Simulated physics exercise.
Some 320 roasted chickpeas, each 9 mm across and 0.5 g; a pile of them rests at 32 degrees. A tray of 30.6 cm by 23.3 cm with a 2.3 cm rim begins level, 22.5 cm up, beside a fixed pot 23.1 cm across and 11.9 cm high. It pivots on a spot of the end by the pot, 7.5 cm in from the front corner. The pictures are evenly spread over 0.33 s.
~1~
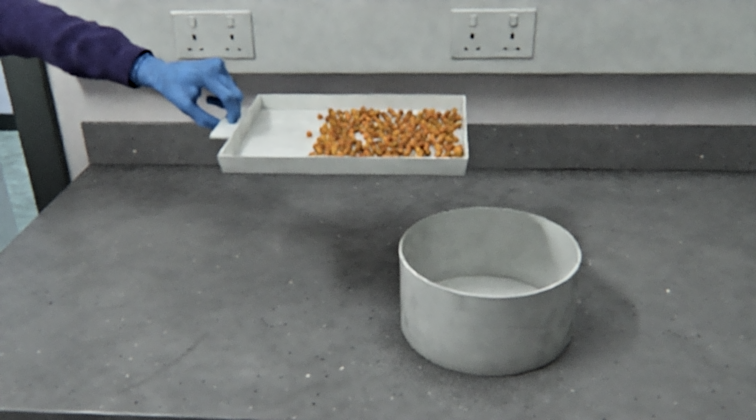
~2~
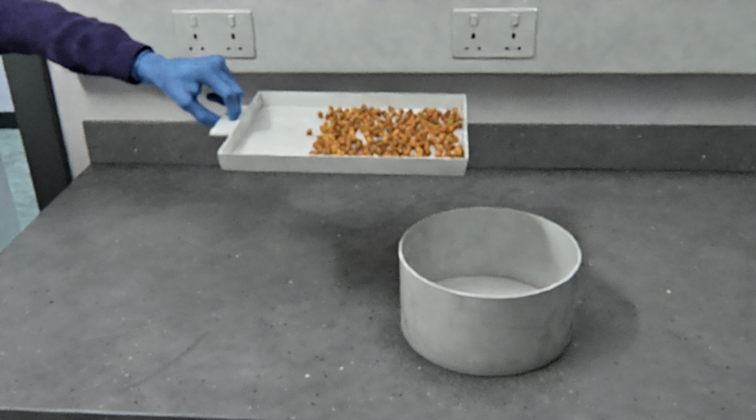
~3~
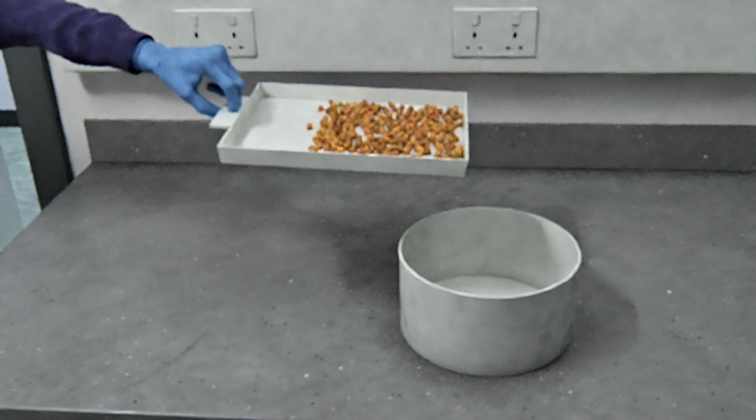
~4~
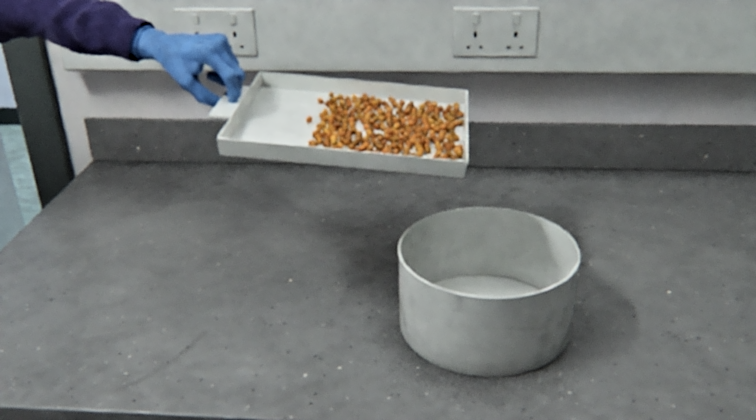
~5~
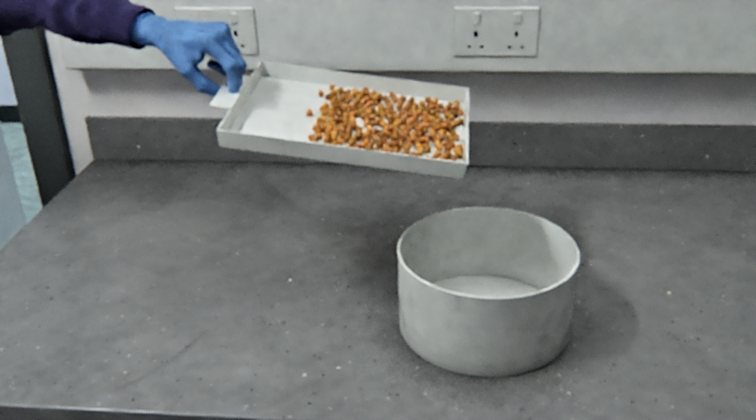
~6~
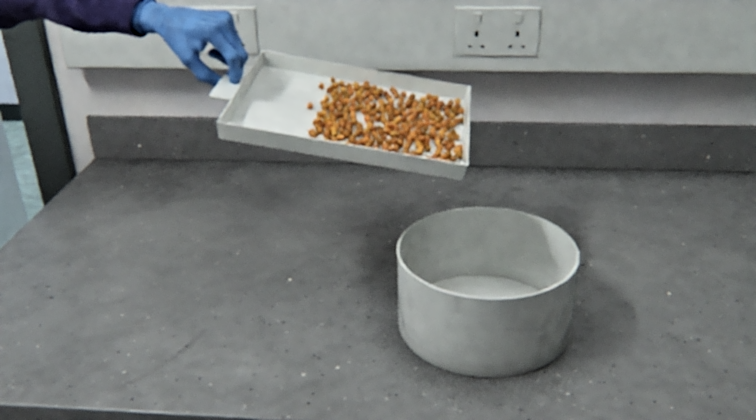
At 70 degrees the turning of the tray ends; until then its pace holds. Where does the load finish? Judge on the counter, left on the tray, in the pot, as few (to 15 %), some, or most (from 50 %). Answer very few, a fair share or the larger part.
Counter: Very few, tray: The larger part, pot: Very few.
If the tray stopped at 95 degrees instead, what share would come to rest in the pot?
In that case some 90 per cent.
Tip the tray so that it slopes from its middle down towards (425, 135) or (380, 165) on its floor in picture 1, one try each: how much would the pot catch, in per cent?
Some 0 and 0 per cent.
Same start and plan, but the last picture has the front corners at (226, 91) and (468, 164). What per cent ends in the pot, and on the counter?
Pot 0, counter 0.
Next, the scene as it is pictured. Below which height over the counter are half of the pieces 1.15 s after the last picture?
About 28 cm.
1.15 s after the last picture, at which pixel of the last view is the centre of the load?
Around (436, 105).
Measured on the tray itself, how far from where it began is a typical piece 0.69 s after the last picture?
About 3 cm.
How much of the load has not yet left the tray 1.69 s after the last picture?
About 100 per cent.
Then, 0.69 s after the last picture, tilt 38 degrees; the tray holds 100 %, the pot 0 %.
Then, 1.15 s after the last picture, tilt 57 degrees; the tray holds 100 %, the pot 0 %.
Then, 1.69 s after the last picture, tilt 70 degrees; the tray holds 100 %, the pot 0 %.
In the end, counter 0 %, tray 100 %, pot 0 %.
